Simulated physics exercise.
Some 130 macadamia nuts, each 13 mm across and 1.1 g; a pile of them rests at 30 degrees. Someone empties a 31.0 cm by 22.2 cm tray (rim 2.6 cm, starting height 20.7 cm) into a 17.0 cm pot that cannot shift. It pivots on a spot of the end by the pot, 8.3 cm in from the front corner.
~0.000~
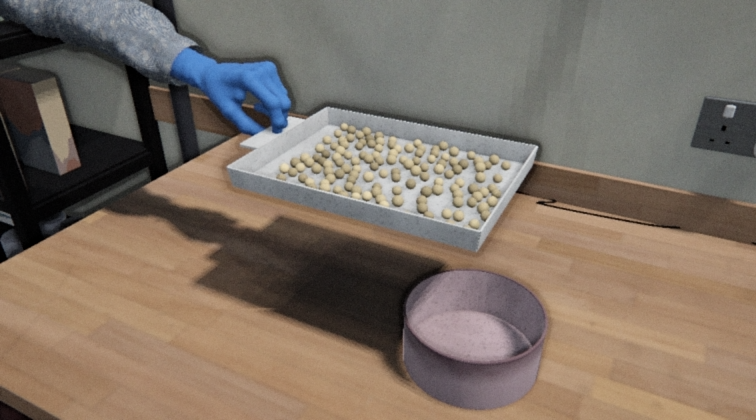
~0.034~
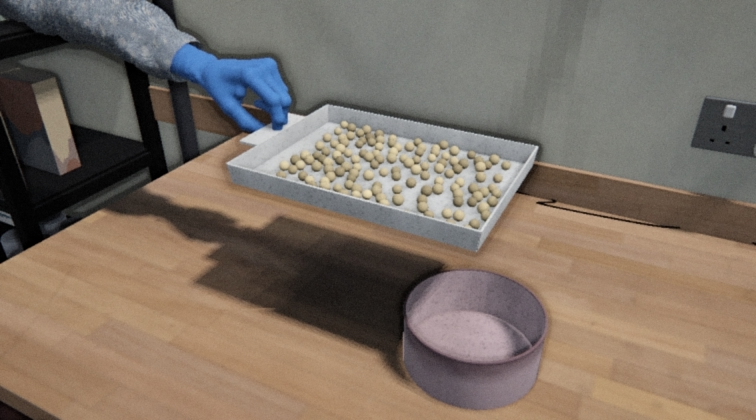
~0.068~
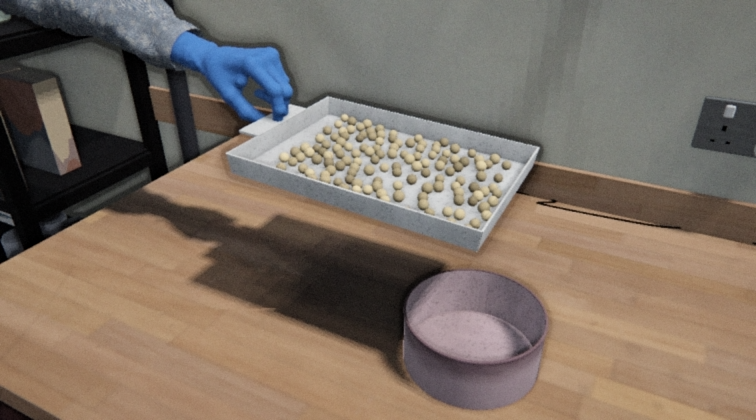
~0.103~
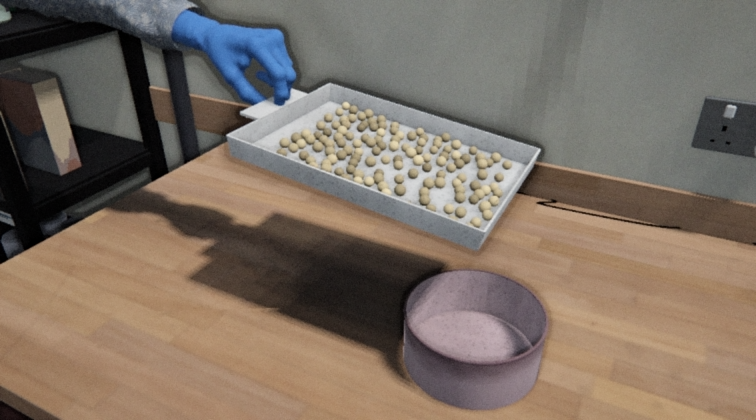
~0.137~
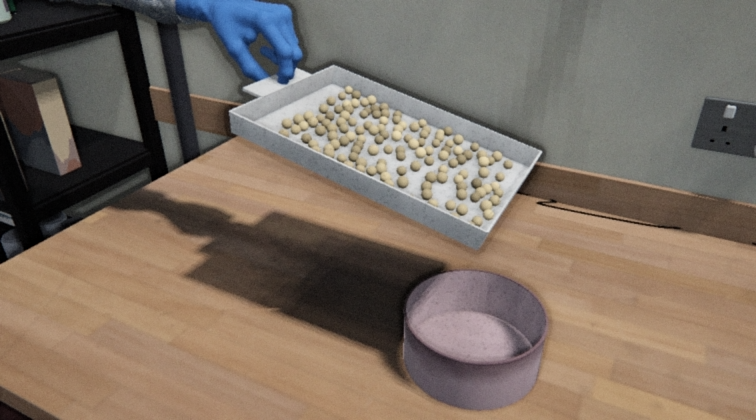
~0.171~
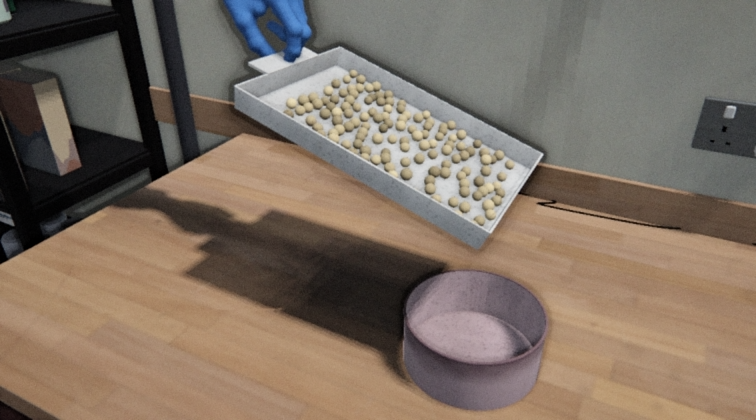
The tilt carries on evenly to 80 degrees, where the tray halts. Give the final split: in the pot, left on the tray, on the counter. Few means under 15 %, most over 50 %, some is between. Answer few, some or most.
Pot few, tray some, counter most.
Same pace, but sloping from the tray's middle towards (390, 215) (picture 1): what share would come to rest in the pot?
About 35 per cent.
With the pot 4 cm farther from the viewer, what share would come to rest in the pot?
It would be near 5 per cent.
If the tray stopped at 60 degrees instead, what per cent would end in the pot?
It would be near 0 per cent.
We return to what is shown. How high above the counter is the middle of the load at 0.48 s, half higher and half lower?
Some 24 cm.
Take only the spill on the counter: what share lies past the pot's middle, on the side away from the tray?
Some 100 per cent.
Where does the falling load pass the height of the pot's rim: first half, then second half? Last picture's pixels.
First near (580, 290), later near (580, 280).
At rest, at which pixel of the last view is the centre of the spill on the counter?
Near (689, 361).
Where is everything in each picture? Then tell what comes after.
The first picture shows tray tilt 0 degrees, front corners at (231, 166) and (478, 229); middle of the pieces at (396, 173); pot at (475, 311).
The second picture shows tray tilt 1 degrees, front corners at (230, 163) and (479, 229); middle of the pieces at (396, 171).
The third picture shows tray tilt 3 degrees, front corners at (230, 153) and (480, 229), lowest corner right back; middle of the pieces at (396, 167).
The fourth picture shows tray tilt 8 degrees, front corners at (231, 135) and (483, 229), lowest corner right back; middle of the pieces at (398, 160).
The fifth picture shows tray tilt 13 degrees, front corners at (234, 111) and (485, 229), lowest corner right back; middle of the pieces at (400, 151).
The sixth picture shows tray tilt 19 degrees, front corners at (239, 87) and (488, 230), lowest corner right back; middle of the pieces at (404, 142); pot at (475, 311). The tray's pace is about 170 degrees a second.
Then, at 0.36 s, tilt 51 degrees; the tray holds 100 %, the pot 0 %.
After 0.48 s, tilt 72 degrees; the tray holds 100 %, the pot 0 %.
After 0.74 s, tilt 80 degrees; the tray holds 35 %, the pot 0 %.
At rest (1.9 s), pot 0 %, tray 30 %, counter 65 %.
